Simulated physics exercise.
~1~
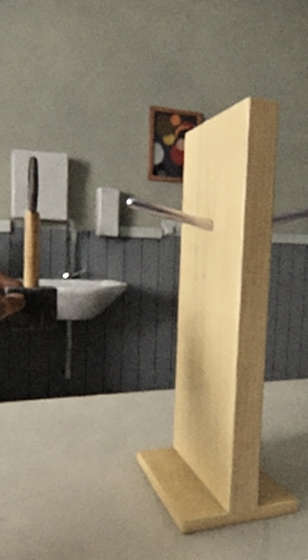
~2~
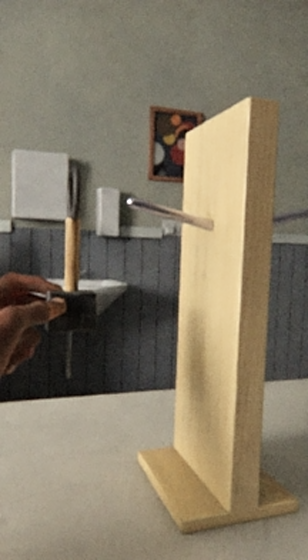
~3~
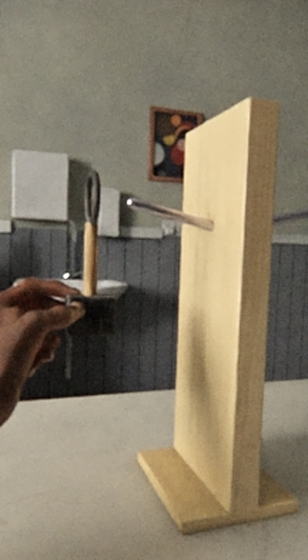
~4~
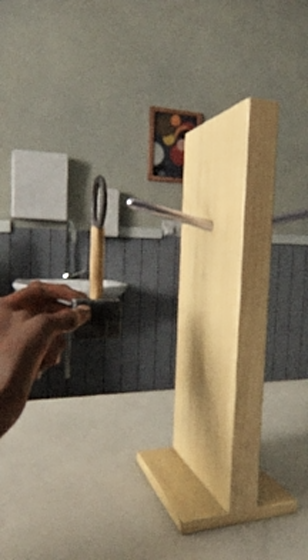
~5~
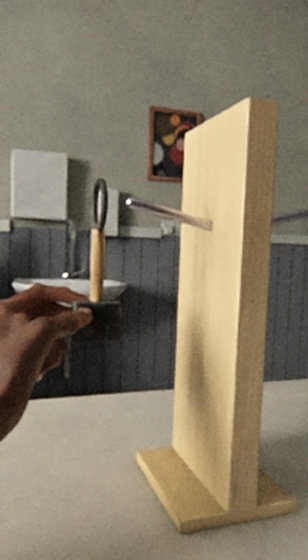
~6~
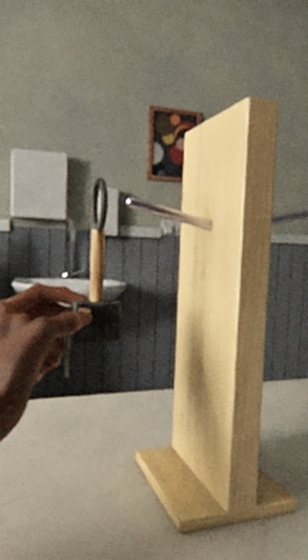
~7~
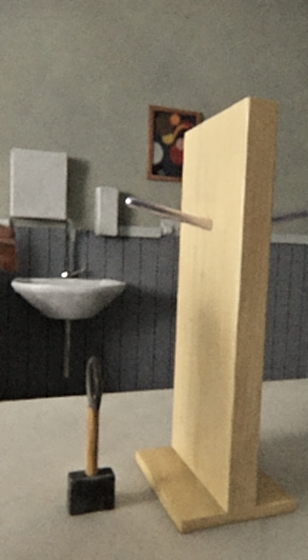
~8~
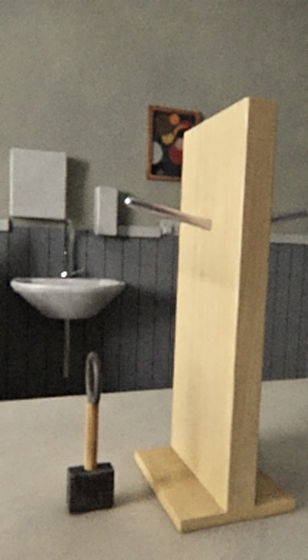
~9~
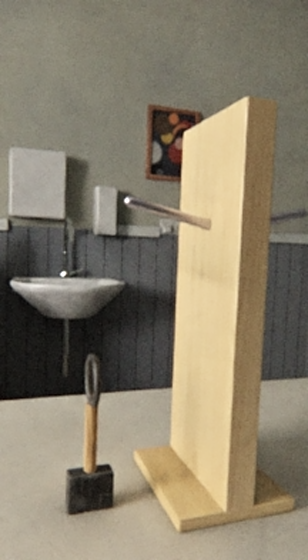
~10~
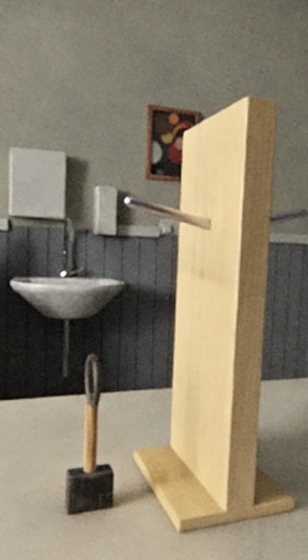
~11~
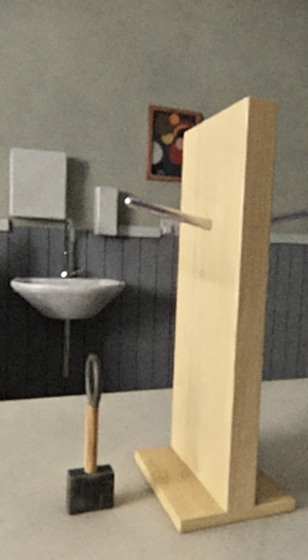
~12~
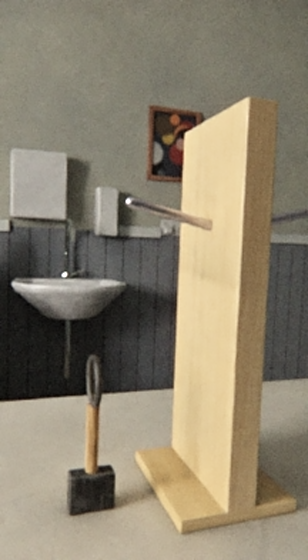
In a room with a sink on the far wall, a hand brought a black brush with a looped handle rightward toward the peg on a wooden stand and held it there, but it dropped and ended up upright on the table below.
